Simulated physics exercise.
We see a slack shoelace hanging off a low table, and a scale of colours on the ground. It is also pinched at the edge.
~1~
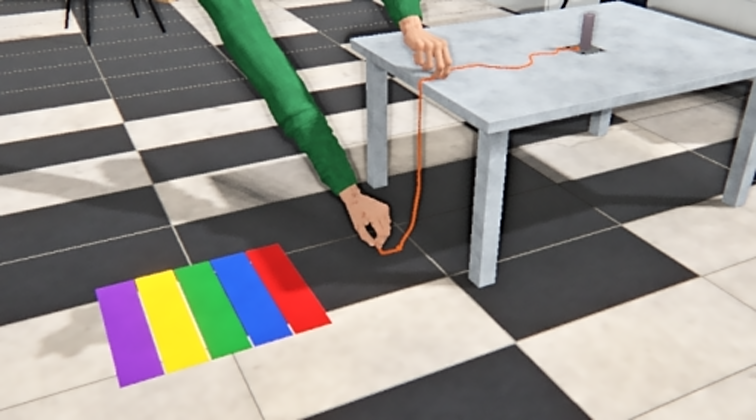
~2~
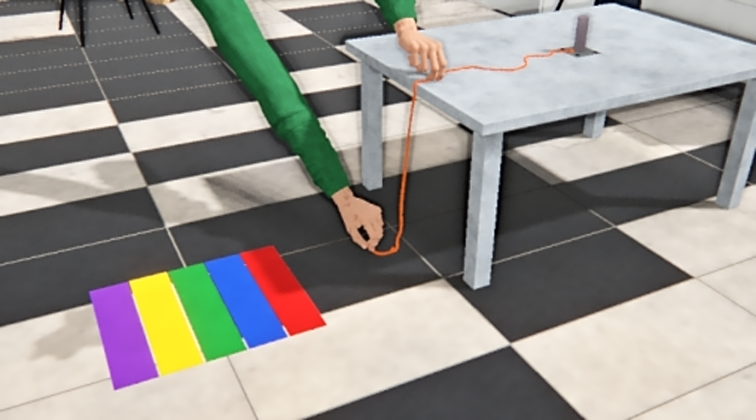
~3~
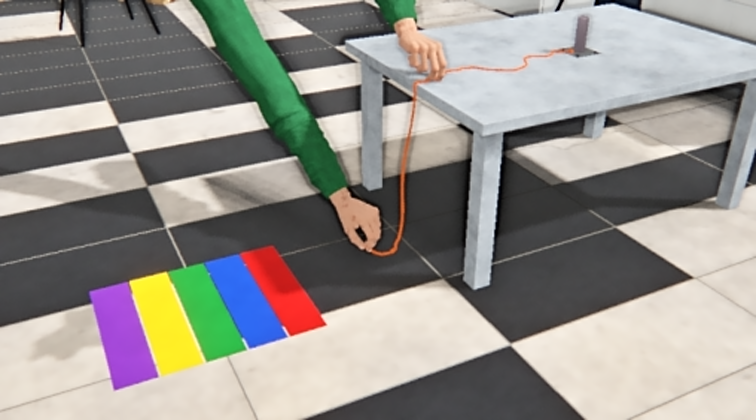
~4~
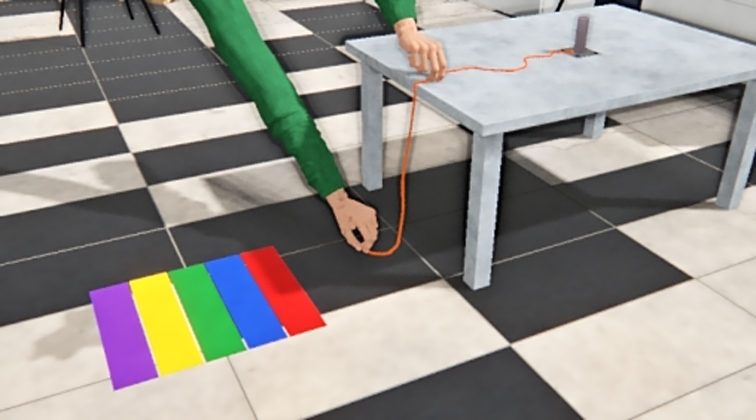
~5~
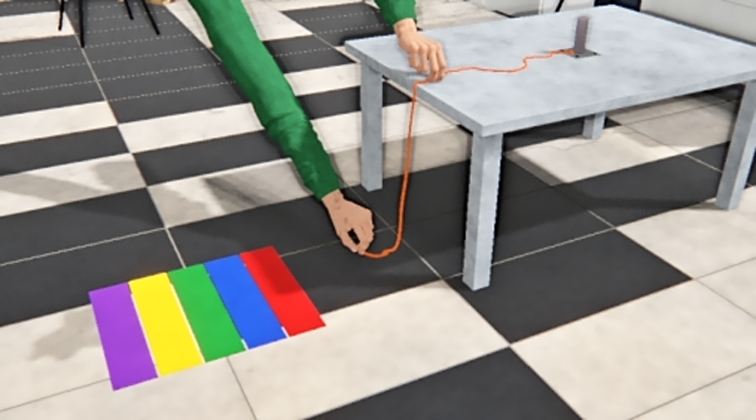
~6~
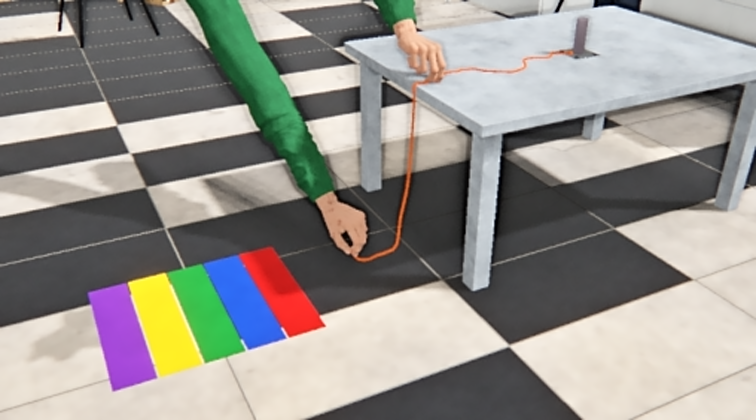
A green-sleeved person's two hands hold an orange shoelace at a pale grey low table on the right, one pinching it at the table's edge and the other holding its hanging end near the floor. Seen from above at an angle, purple, yellow, green, blue and red strips lie left to right on black-and-white tiles. The view shifts slightly at first, then stays still as the lower hand slowly draws the end slightly left.
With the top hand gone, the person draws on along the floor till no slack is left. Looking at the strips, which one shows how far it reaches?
The green strip shows it.
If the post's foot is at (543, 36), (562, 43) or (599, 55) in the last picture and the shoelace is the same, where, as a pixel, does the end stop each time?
Per try, approx.: (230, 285); (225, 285); (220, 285).
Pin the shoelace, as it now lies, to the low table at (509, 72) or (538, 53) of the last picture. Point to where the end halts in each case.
The places are (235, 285) and (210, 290).
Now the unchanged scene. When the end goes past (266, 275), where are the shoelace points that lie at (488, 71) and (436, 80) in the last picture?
The first ends at (461, 75) and the second at (410, 108).
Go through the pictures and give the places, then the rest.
In the first frame, end (376, 244); red (304, 312); blue (265, 323); green (224, 335); yellow (181, 348); purple (137, 361).
In the second frame, end (369, 246); shoelace through (552, 54) (519, 68) (457, 70) (414, 100) (405, 171) (399, 235).
In the third frame, end (366, 247).
In the fourth frame, end (363, 248); shoelace through (552, 54) (519, 69) (457, 71) (414, 100) (404, 172) (400, 236).
In the fifth frame, end (358, 250).
In the sixth frame, end (352, 252); shoelace through (551, 56) (518, 70) (456, 72) (414, 101) (409, 172) (398, 238).
Soon after, end near (266, 275); over red.
After that, end near (225, 286); over blue.
At the stop, end near (199, 293); over green. It gets as far as the green strip.
